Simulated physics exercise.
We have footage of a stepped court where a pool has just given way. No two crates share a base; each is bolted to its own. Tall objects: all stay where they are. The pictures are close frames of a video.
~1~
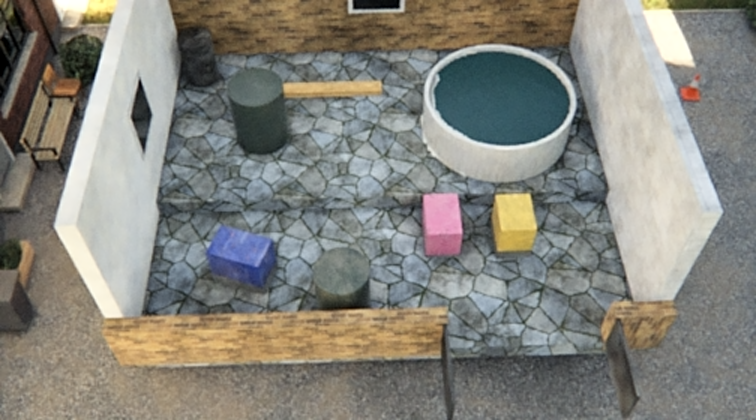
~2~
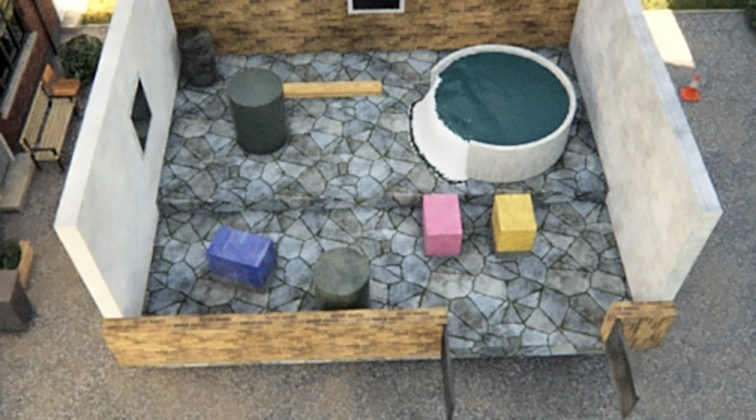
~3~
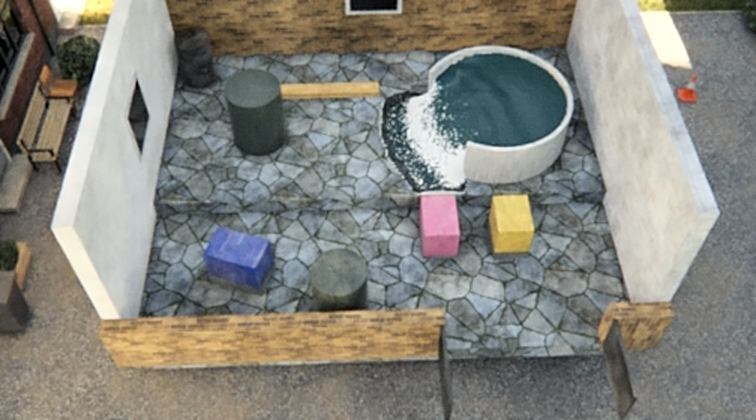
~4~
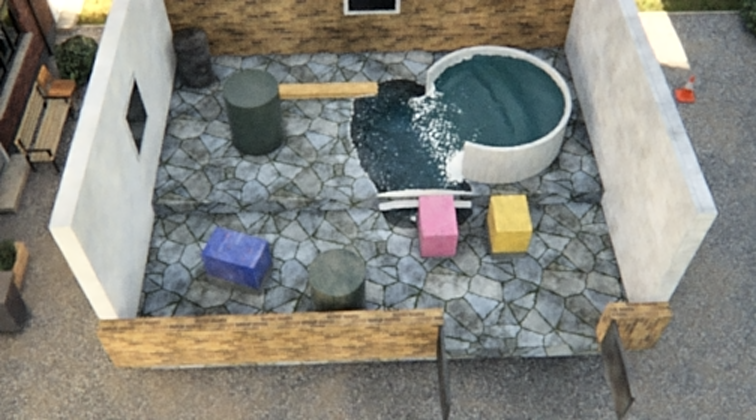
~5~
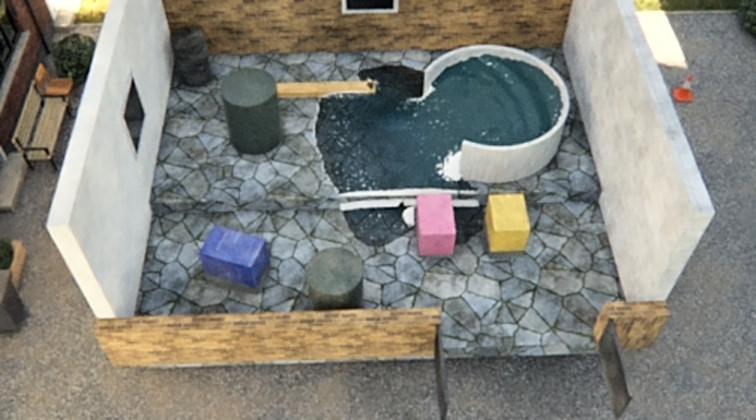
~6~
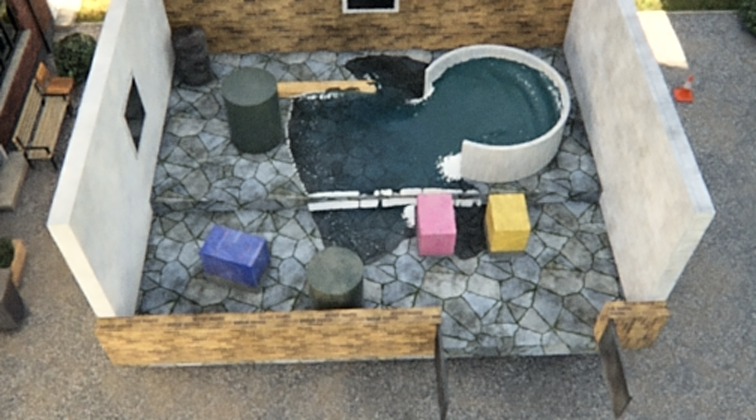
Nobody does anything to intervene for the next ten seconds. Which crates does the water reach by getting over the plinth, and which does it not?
Result: The yellow crate will come out dry. The blue crate will come out wet. The pink crate will come out wet.
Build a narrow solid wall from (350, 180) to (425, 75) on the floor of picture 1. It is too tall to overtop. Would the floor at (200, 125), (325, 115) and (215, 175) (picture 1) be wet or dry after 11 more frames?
Outcome by spot, in order - unwatered, unwatered, unwatered.
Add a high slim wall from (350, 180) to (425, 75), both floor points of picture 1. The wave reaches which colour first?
First is the crate marked pink.
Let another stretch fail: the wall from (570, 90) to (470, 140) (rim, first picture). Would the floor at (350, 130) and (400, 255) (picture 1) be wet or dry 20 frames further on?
Waterless, waterless.
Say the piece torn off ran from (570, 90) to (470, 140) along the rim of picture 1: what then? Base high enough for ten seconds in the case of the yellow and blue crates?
My take: The yellow crate gets flooded, while the blue crate stays clear.
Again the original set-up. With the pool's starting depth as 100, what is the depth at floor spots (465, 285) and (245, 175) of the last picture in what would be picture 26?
Around 0 % at the first and 10 % at the second.
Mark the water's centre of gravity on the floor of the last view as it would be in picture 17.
Point: (368, 157).
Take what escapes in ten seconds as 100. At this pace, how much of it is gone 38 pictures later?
Roughly 10 %.
A moment on, water covers 45 % of the floor; the yellow crate water round its plinth, the blue crate water round its plinth, the pink crate water round its plinth.
Next, water covers 60 % of the floor; the yellow crate water round its plinth, the blue crate water round its plinth, the pink crate water round its plinth.
Then, water covers 65 % of the floor; the yellow crate water round its plinth, the blue crate water round its plinth, the pink crate water round its plinth.
Later, water covers 85 % of the floor; the yellow crate water round its plinth, the blue crate water round its plinth, the pink crate water round its plinth.
In the end, water covers 95 % of the floor; the yellow crate stayed above the water, the blue crate was topped, the pink crate was topped.
